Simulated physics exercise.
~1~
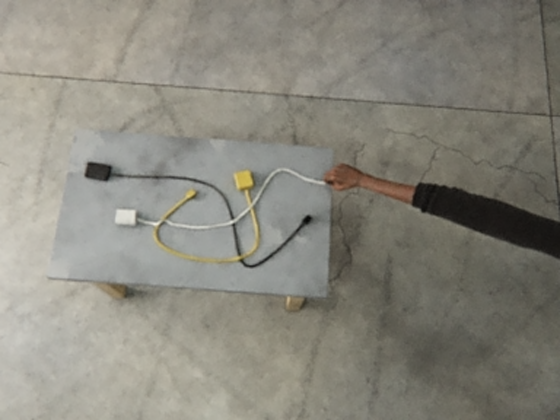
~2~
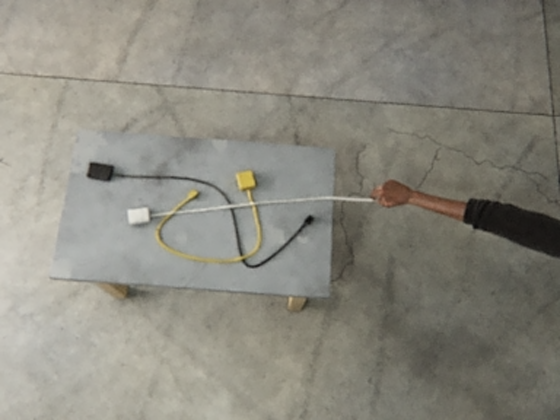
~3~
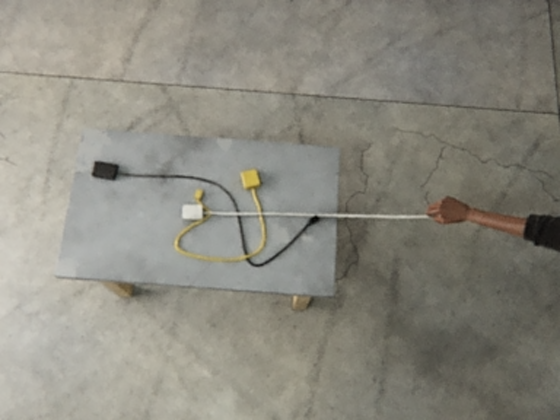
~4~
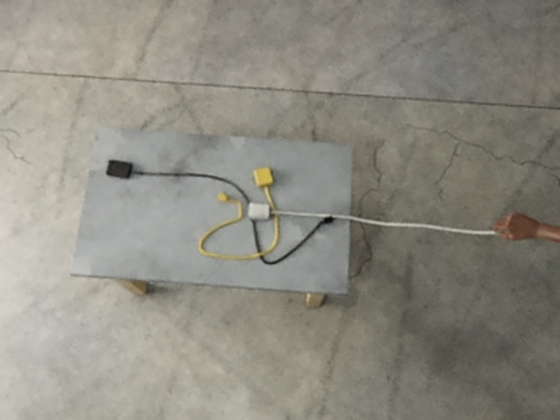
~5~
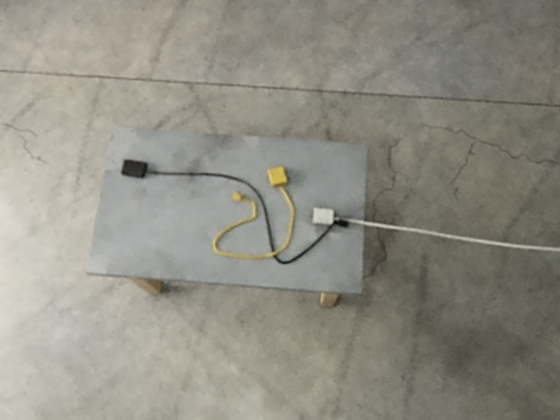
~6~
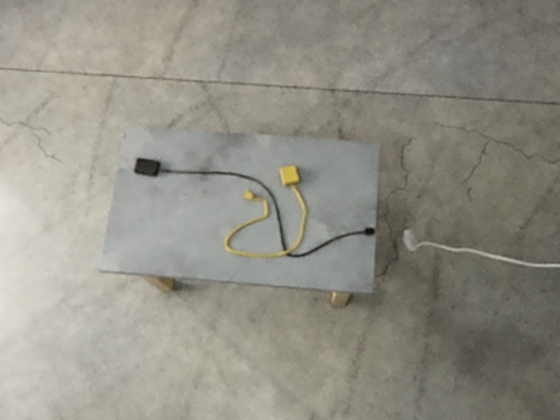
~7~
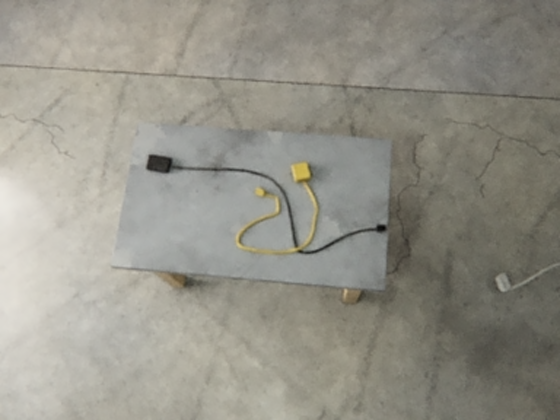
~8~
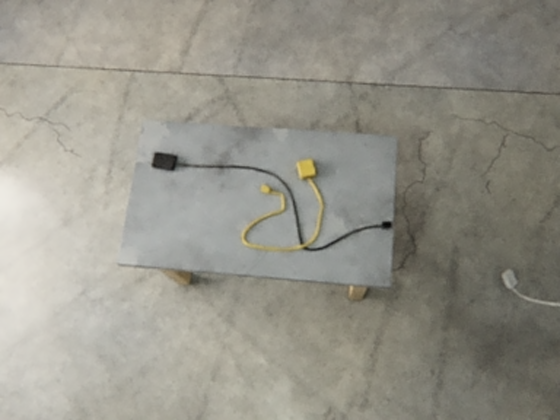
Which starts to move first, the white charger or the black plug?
The white charger starts to move first, and the black plug shifts only later, as the white charger goes off the right edge.
